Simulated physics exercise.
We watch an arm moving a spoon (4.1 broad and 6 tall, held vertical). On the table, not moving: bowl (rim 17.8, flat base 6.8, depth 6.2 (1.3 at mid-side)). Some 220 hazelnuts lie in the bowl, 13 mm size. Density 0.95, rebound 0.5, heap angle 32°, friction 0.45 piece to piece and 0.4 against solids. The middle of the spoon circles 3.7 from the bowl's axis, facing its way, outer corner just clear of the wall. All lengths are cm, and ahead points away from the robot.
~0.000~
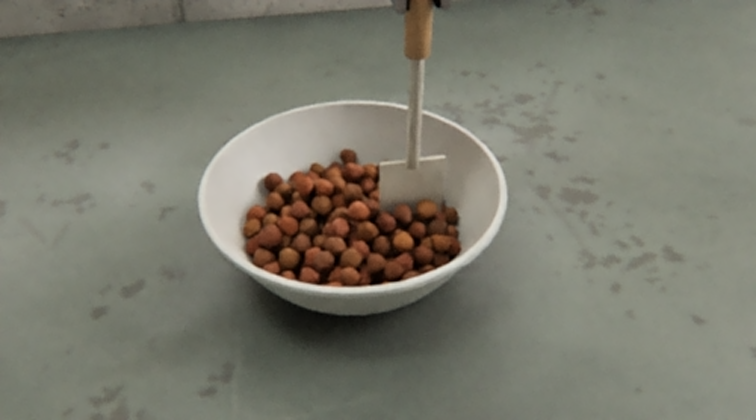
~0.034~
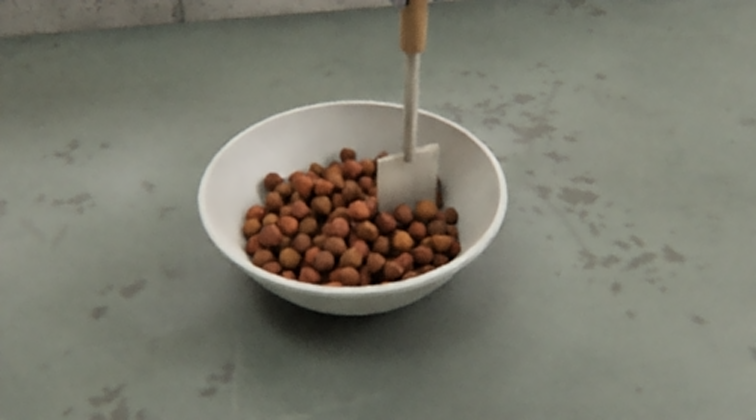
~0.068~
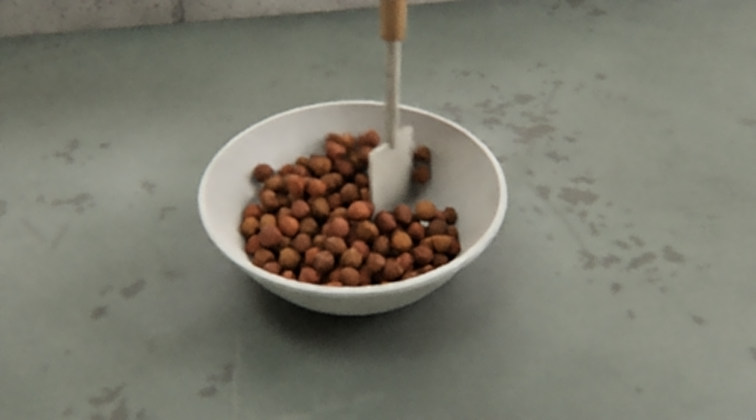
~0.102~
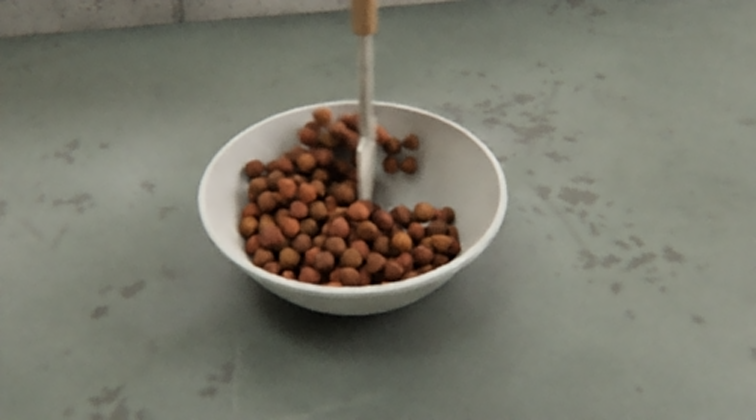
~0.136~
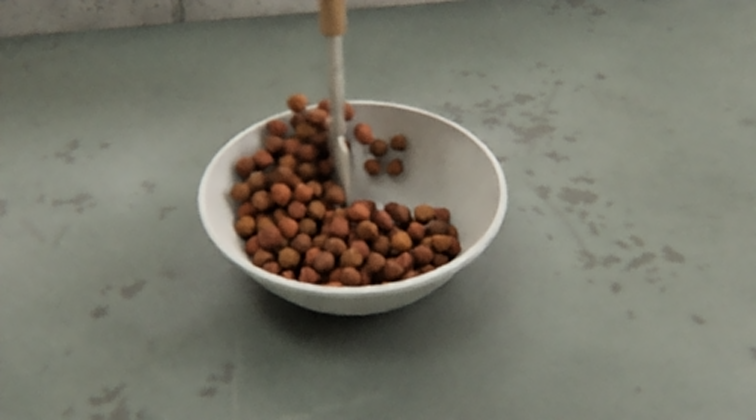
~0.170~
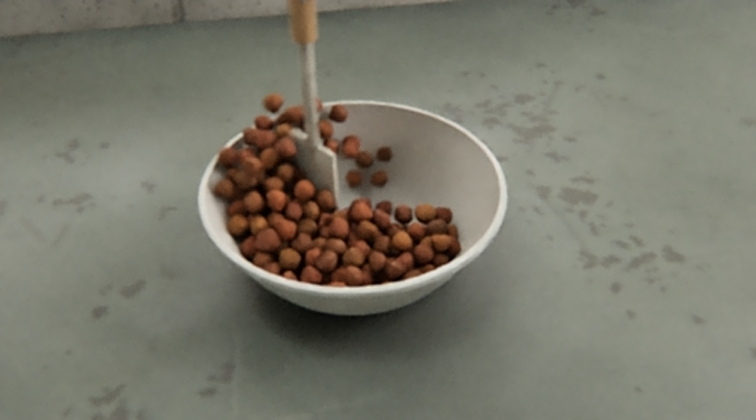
Wooden-handled spatula sweeping leftward through brown hazelnuts in a white bowl, pushing them up against the left side.
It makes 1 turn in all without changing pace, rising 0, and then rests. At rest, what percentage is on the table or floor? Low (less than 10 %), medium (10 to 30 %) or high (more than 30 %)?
A medium share, 10 to 30 %, ends on the table or floor.
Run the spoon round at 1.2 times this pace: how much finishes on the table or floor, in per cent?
Some 30 per cent.
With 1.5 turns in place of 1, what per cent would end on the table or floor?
In that case some 30 per cent.
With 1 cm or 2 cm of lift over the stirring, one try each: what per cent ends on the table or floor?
Some 20 and 15 per cent.
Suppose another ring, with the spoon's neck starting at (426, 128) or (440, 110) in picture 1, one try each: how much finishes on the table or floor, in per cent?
Some 30 and 20 per cent.
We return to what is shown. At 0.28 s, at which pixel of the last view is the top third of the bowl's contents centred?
Near (295, 251).
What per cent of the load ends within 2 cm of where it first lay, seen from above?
About 5 per cent.
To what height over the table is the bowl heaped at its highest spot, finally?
About 6.0 cm.
After 0.28 s, 212° round, highest piece 11 above the table; 212 in the bowl, 1 on the table or floor, 12 in flight or on the tool.
After 0.38 s, 300° round, highest piece 9 above the table; 196 in the bowl, 15 on the table or floor, 14 in flight or on the tool.
After 0.63 s, 0° round, highest piece 6 above the table; 174 in the bowl, 51 on the table or floor.
After 1.33 s, 0° round, highest piece 6 above the table; 174 in the bowl, 51 on the table or floor.
In the end, 174 in the bowl, 51 on the table or floor. That is 23 % on the table or floor.
